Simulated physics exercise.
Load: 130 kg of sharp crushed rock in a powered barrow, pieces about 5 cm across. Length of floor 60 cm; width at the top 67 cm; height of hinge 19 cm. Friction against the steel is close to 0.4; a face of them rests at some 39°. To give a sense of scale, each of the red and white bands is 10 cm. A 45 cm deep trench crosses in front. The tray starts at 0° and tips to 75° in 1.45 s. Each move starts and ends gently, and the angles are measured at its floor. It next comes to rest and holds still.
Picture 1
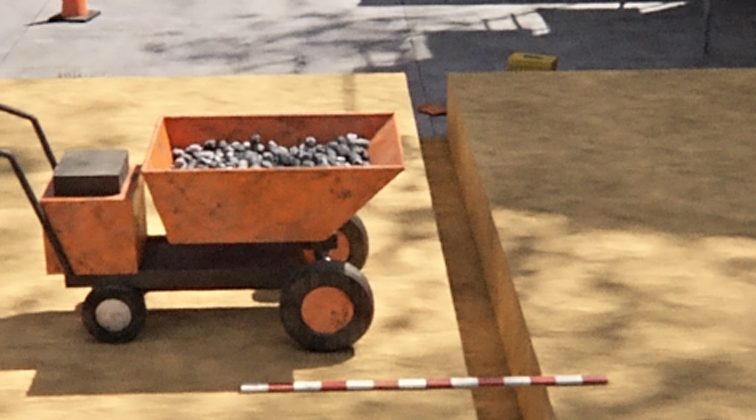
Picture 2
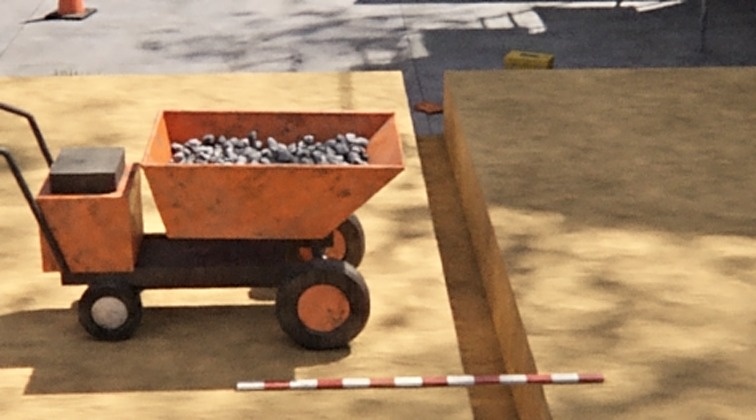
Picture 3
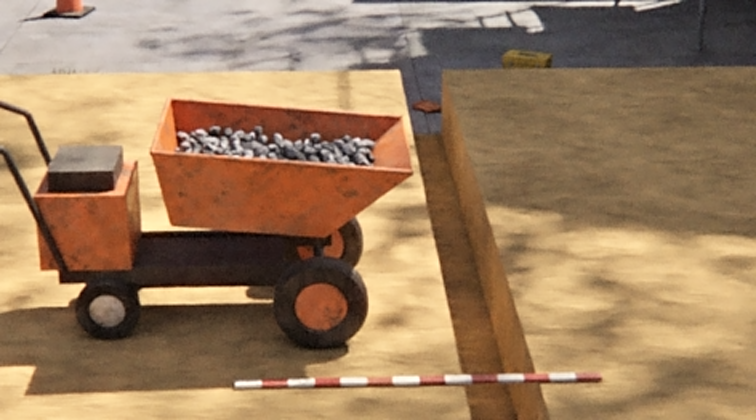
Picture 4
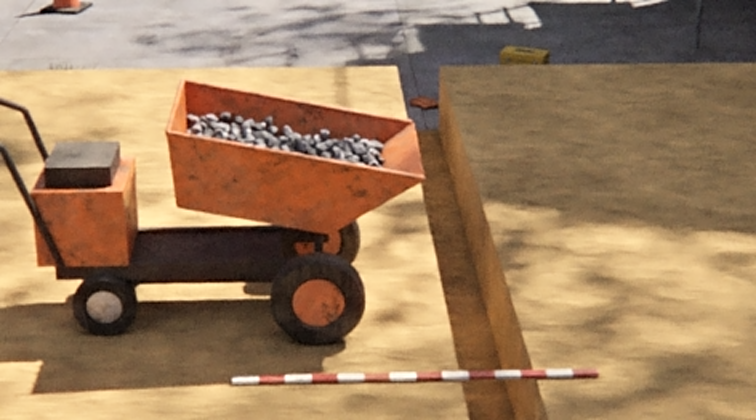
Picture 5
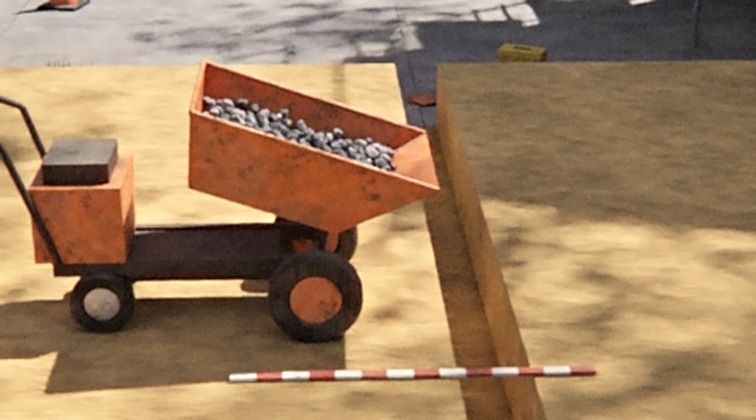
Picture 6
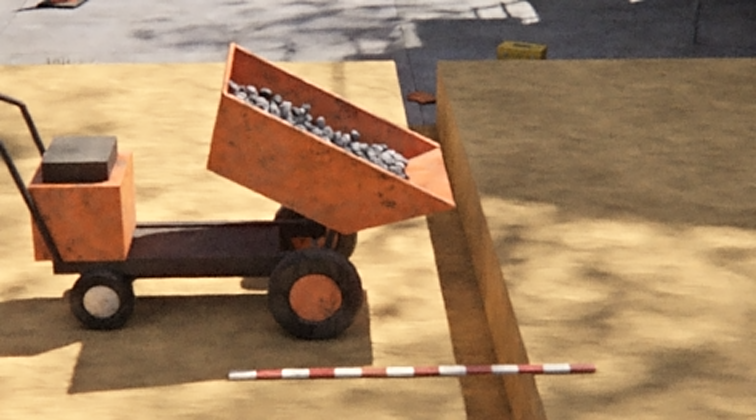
An orange dumper loaded with grey stones stood at the left of a trench, and its tray, level at first, slowly tilted up at the back, its front lip dipping toward the right.
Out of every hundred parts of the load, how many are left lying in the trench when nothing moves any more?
Around 79 in every hundred.
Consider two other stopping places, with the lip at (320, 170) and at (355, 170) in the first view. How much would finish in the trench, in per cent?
Roughly 35 percent for the first, and 85 percent for the second.
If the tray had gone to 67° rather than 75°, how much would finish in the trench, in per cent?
It comes out at about 75 percent.
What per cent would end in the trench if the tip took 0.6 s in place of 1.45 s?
Trench share: Approx. 55%.
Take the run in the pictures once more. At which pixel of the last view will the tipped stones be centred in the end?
I'd point to around (488, 366).
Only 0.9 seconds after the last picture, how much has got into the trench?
Roughly 35 percent of the load.
Then, 0.5 s after the last picture the floor is at 63°, 100 % in the tray; the foremost stones are at (466, 259).
Then, 0.9 s after the last picture the floor is at 75°, 58 % in the tray, 33 % in the trench, 9 % past the trench; the foremost stones are at (567, 306).
Then, 1.3 s after the last picture the floor is at 75°, 18 % in the tray, 61 % in the trench, 22 % past the trench; the foremost stones are at (646, 297).
Then, 3.2 s after the last picture the floor is at 75°, 0 % in the tray, 79 % in the trench, 21 % past the trench; the foremost stones are at (659, 293).
